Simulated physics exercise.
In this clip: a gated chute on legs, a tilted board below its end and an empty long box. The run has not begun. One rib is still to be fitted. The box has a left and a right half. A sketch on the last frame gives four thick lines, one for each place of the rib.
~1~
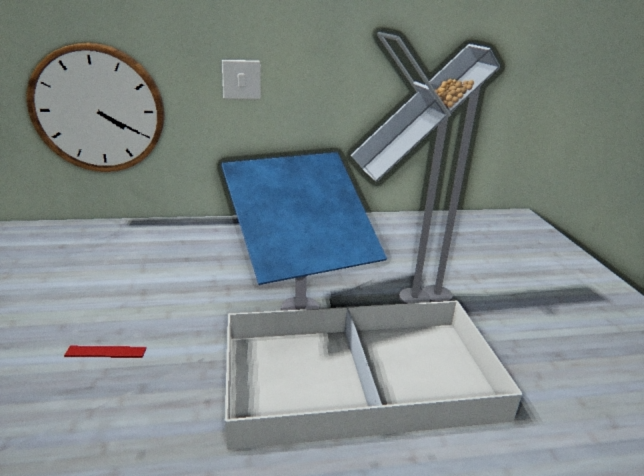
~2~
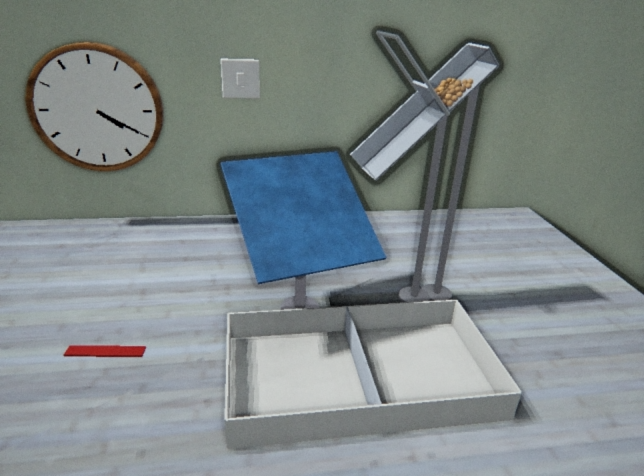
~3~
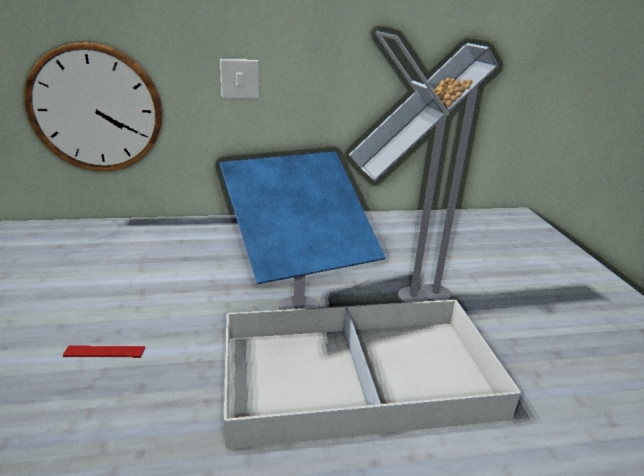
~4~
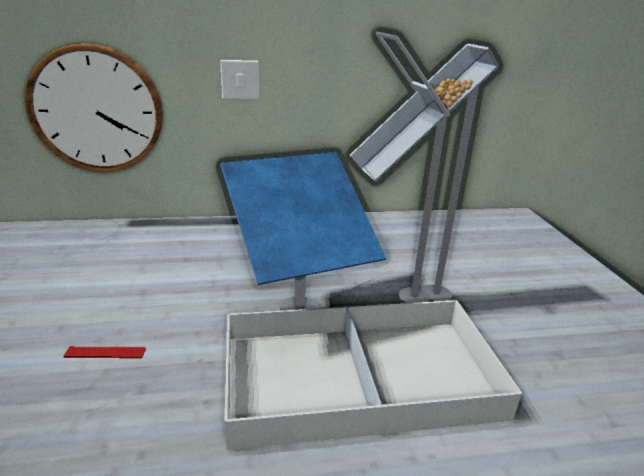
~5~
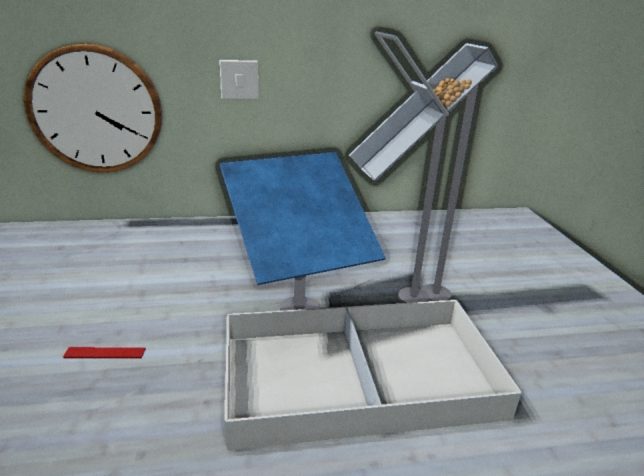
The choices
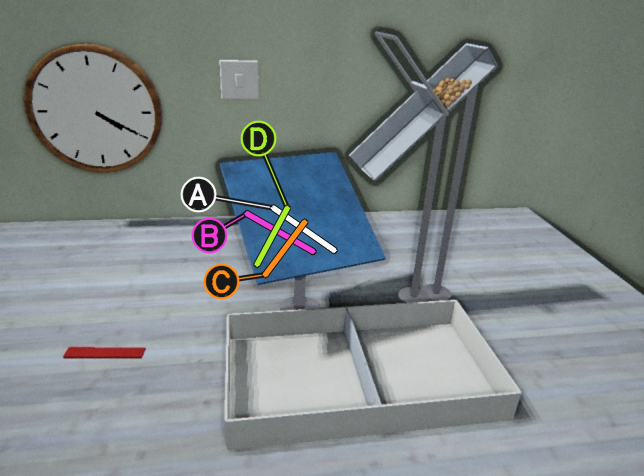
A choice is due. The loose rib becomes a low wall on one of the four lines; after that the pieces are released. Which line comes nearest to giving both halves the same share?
B.
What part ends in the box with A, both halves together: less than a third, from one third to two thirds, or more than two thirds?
It is more than two thirds.
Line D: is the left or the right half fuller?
More lands on the left.
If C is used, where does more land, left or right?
More lands on the left.
On the marked copy, line A from (273, 207) to (334, 250); line B from (246, 213) to (313, 251); line C from (304, 222) to (265, 274); line D from (287, 208) to (257, 264).
With A, of what is caught, a small part in the left half, nearly all in the right.
With B, of what is caught, about half in the left half, about half in the right.
With C, of what is caught, most in the left half, a small part in the right.
With D, of what is caught, nearly all in the left half, a small part in the right.
